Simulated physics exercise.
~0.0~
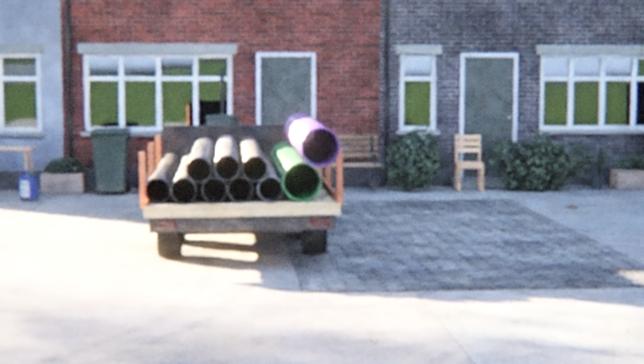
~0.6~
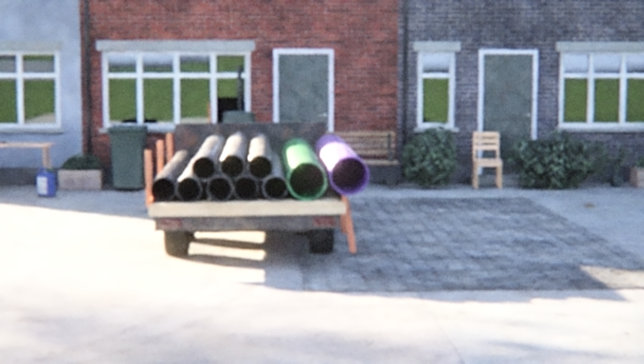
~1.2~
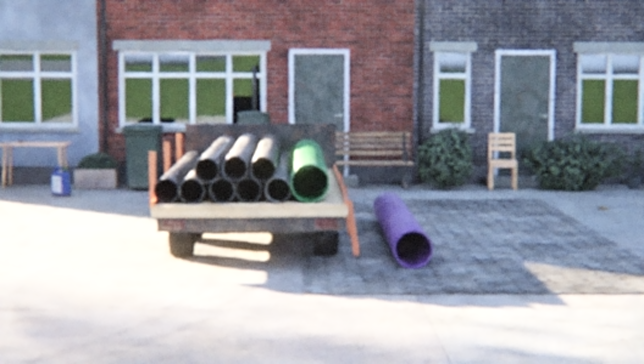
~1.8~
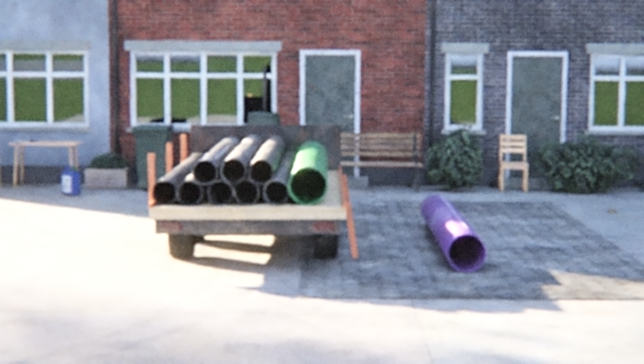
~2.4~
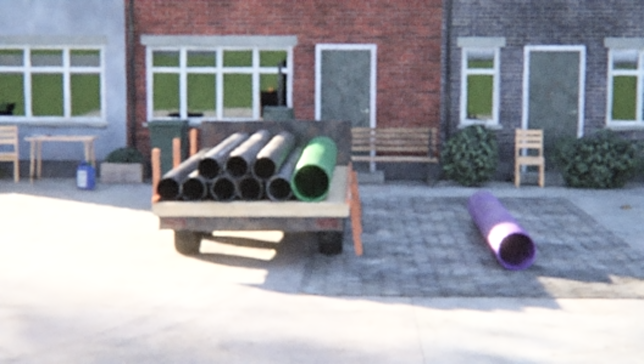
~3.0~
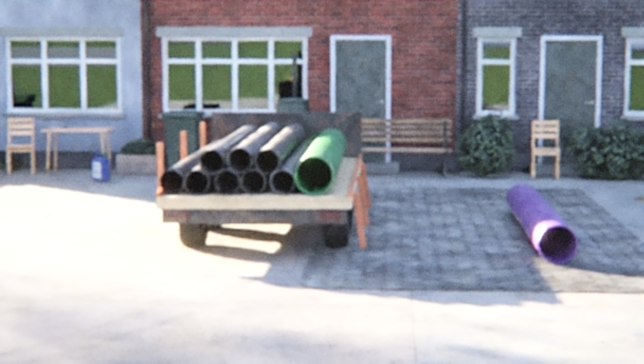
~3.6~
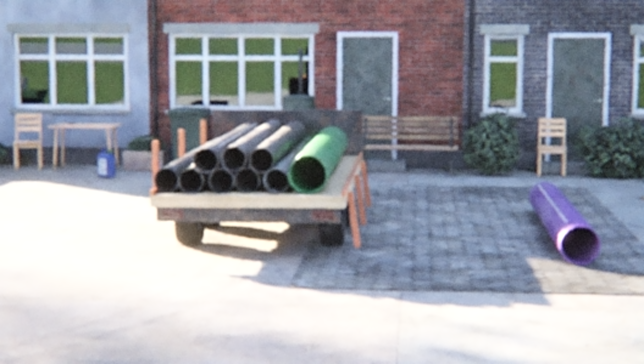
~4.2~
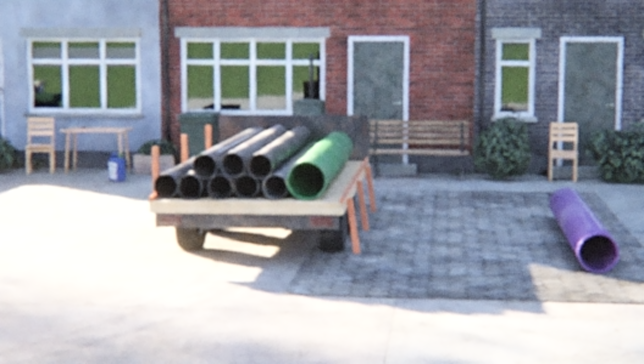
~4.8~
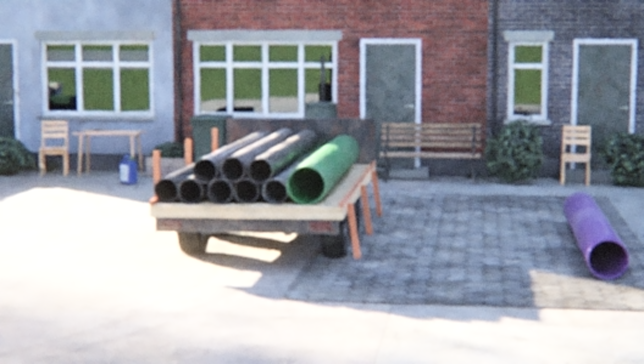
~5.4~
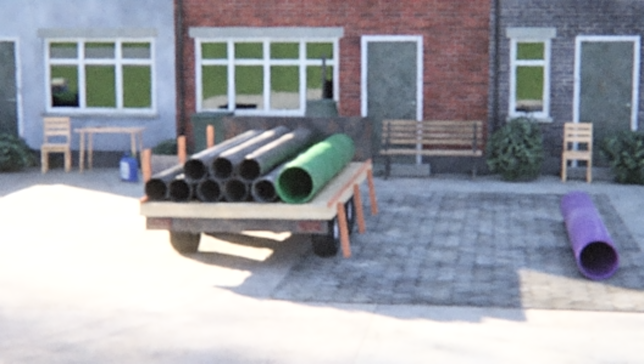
A trailer loaded with pipes drops its purple one off the right onto the paving.
